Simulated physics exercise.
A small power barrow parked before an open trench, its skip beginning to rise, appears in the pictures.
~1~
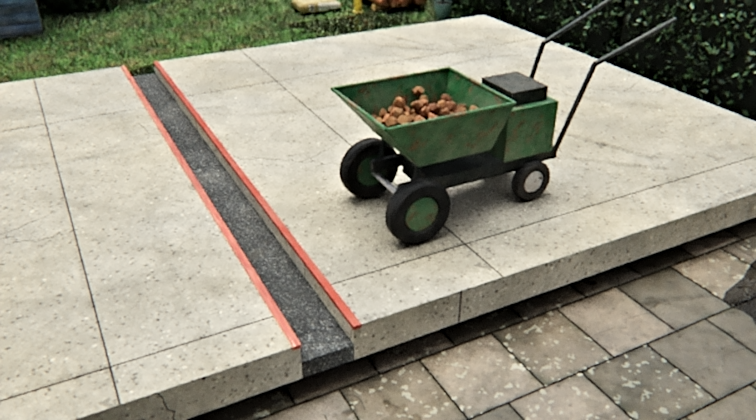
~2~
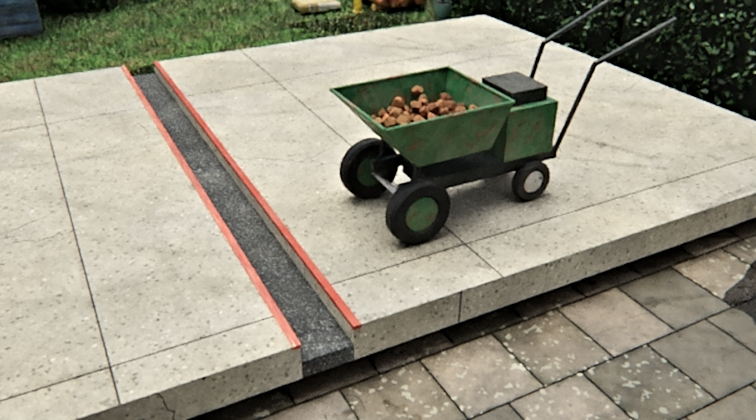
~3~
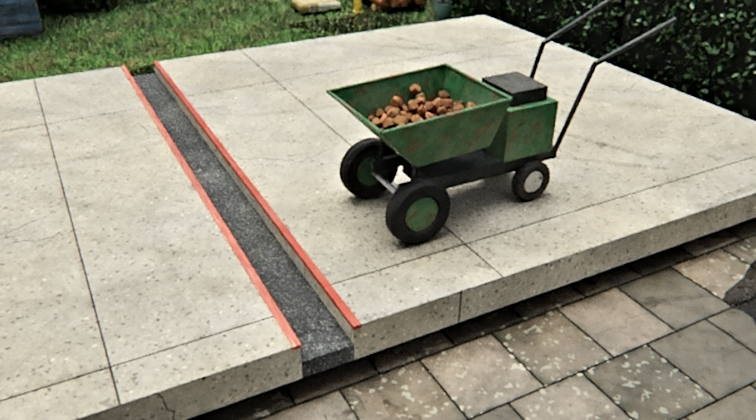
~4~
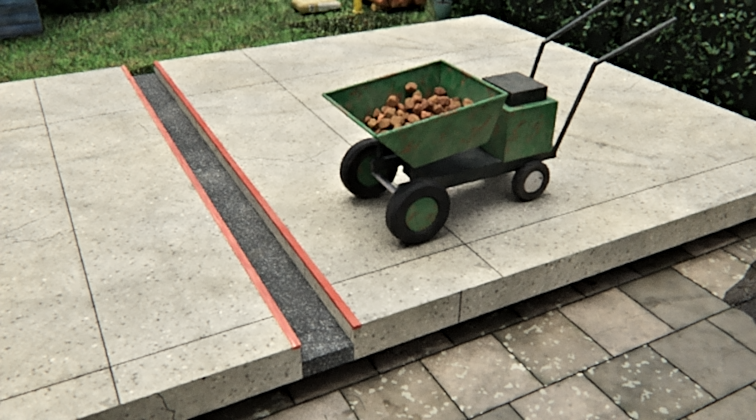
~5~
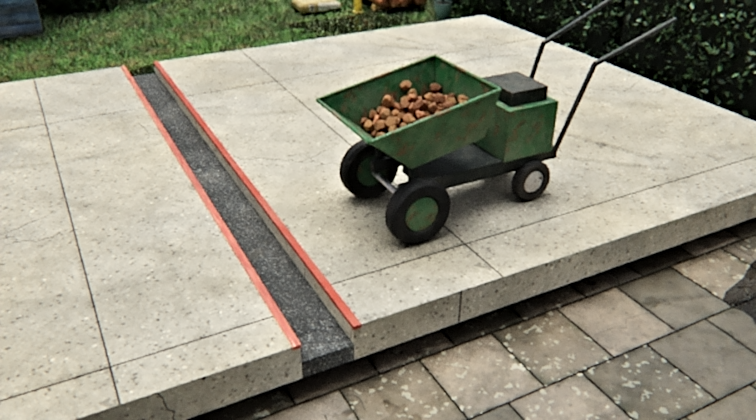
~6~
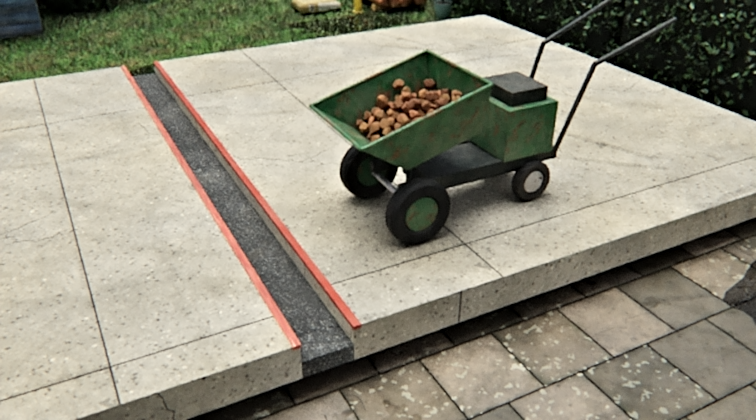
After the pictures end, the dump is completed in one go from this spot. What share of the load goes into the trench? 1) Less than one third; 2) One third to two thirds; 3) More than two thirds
3.
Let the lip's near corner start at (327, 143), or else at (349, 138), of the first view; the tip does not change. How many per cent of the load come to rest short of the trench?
The first gives close to 0 per cent and the second 0 per cent.
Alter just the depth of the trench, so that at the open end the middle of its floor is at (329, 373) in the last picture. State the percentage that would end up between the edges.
Near 100 %.
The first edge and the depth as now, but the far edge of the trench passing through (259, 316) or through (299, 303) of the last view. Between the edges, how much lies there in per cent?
First try: About 90 %; second try: About 50 %.
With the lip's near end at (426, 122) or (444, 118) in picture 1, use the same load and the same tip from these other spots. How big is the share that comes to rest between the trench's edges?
The first gives close to 30 per cent and the second 10 per cent.
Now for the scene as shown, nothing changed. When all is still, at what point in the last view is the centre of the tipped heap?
Once nothing moves, the middle sits near (273, 254).
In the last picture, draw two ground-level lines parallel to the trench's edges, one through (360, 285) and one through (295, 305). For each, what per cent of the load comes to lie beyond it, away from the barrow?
Roughly 90 and 20 %.
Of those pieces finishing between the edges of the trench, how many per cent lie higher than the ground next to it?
I'd put it near 25 in a hundred.
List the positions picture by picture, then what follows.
Lip of the skip at (387, 130), level; top of the load at (446, 113), clay clods; first edge of the trench at (333, 293); far edge at (275, 311), the trench under half as wide as the skip, and shallow for its width, in the first frame.
Lip of the skip at (385, 131), level; top of the load at (445, 112), in the second frame.
Lip of the skip at (382, 133), tipped barely; top of the load at (443, 111), in the third frame.
Lip of the skip at (376, 137), tipped a little; top of the load at (439, 109), in the fourth frame.
Lip of the skip at (370, 143), tipped a little; top of the load at (449, 107), in the fifth frame.
Lip of the skip at (362, 150), tipped clearly; top of the load at (432, 109); first edge of the trench at (333, 293); far edge at (275, 311), in the sixth frame.
Soon after the last picture, skip tipped steeply; all in the skip.
A little later, skip tipped steeply; most in the skip; a stray few short of the trench; about a quarter in or heaped over the trench.
Later still, skip tipped right over; a small part in the skip; a small part short of the trench; most in or heaped over the trench; a stray few beyond it.
At rest, skip tipped right over; a small part in the skip; a small part short of the trench; most in or heaped over the trench; a stray few beyond it.
